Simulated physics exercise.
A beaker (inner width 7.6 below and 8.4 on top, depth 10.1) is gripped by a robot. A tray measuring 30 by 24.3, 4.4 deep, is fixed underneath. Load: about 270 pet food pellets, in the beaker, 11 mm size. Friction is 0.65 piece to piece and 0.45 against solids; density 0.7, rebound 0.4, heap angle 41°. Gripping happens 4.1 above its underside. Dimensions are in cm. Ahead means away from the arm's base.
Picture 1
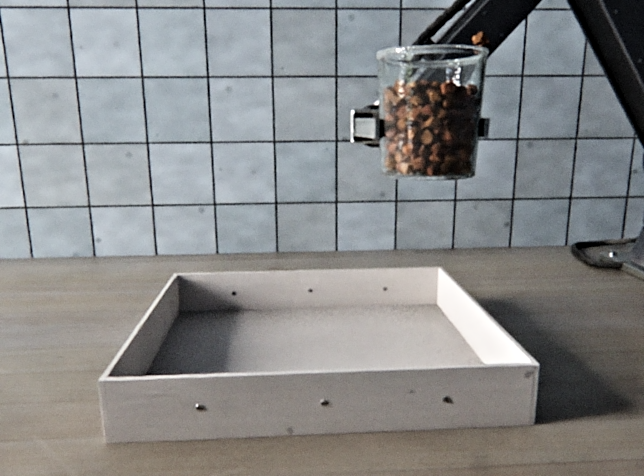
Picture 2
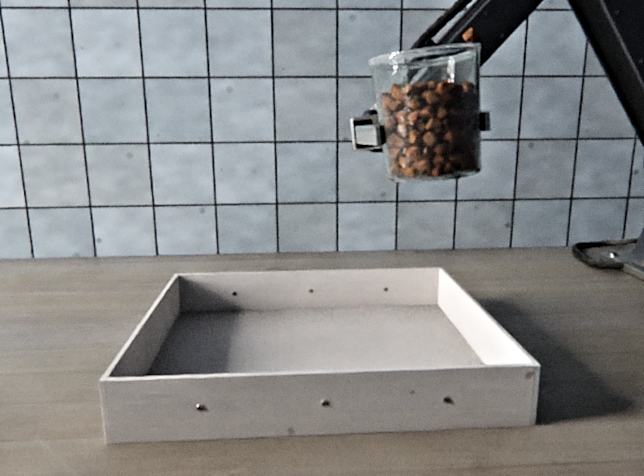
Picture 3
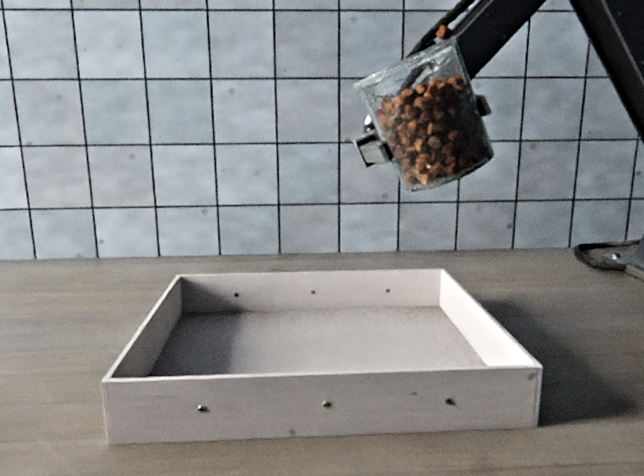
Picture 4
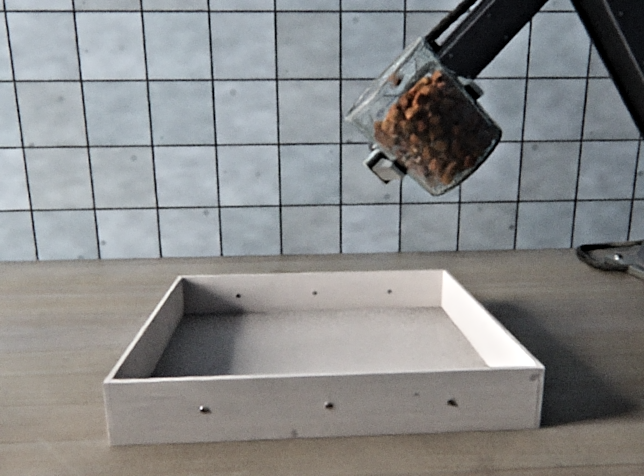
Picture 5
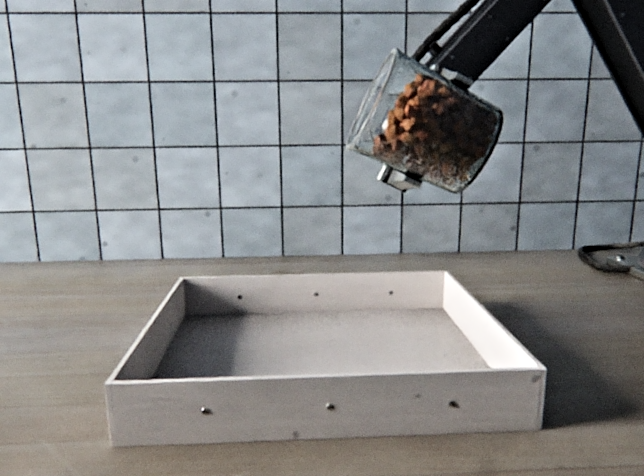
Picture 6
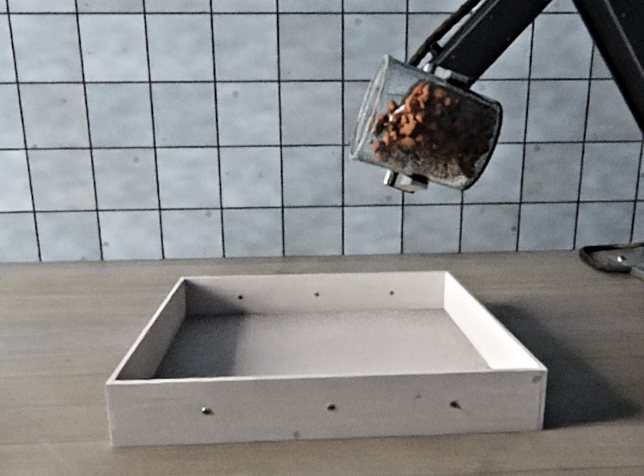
A clear beaker of brown pellets, gripped by a black robot arm at upper right, tilts steadily to the left until it lies well over on its side, the pellets shifting toward its lower wall and staying inside. Below it, a pale, shallow, empty tray rests on a grey-brown tabletop. The nearly still view looks slightly down from the front, with bluish-grey tiles behind.
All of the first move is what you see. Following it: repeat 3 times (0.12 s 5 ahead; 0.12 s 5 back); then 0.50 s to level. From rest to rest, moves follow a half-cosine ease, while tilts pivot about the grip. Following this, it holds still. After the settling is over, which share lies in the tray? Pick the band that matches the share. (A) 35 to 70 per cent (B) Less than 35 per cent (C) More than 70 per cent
(A) 35 to 70 per cent.
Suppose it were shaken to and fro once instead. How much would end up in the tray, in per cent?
It would then be around 30 per cent.
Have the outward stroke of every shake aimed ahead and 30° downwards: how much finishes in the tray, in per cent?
Some 25 in a hundred.
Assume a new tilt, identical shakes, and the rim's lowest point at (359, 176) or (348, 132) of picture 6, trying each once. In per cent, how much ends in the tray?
I'd put them at some 90 and 20 in a hundred.
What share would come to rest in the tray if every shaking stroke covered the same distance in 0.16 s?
It would be some 25 %.
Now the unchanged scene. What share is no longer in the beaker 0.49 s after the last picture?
Roughly 40 percent is out.
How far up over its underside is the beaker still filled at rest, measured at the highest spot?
8.0 cm.
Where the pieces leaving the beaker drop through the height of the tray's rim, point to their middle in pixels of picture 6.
Estimated centre around (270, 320) in pixels.
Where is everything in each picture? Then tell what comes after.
In the first frame, the beaker middle at (429, 117), level; upper third of the load around (430, 98), from x 390 to 485, top at y 40; 268 in the beaker.
In the second frame, the beaker middle at (429, 117), tilted 7° forward; upper third of the load around (430, 98), from x 385 to 475, top at y 35.
In the third frame, the beaker middle at (427, 119), tilted 25° forward; upper third of the load around (430, 102), from x 380 to 480, top at y 35.
In the fourth frame, the beaker middle at (425, 123), tilted 46° forward; upper third of the load around (431, 105), from x 380 to 490, top at y 75.
In the fifth frame, the beaker middle at (425, 127), tilted 64° forward; upper third of the load around (431, 107), from x 375 to 490, top at y 80.
In the sixth frame, the beaker middle at (425, 128), tilted 71° forward; upper third of the load around (435, 110), from x 375 to 490, top at y 85; 268 in the beaker.
Then, 0.49 s on, tilted 71° forward, highest piece 22 above the table; 161 in the beaker, 69 in the tray, 2 on the table or floor, 36 in flight or on a rim.
Then, 0.98 s on, tilted 34° forward, highest piece 24 above the table; 140 in the tray, 126 in the beaker, 2 on the table or floor.
Then, 1.42 s on, level, highest piece 25 above the table; 140 in the tray, 126 in the beaker, 2 on the table or floor.
Then, 2.47 s on, level, highest piece 25 above the table; 140 in the tray, 126 in the beaker, 2 on the table or floor.
In the end, 140 in the tray, 126 in the beaker, 2 on the table or floor. That is 52 % in the tray.
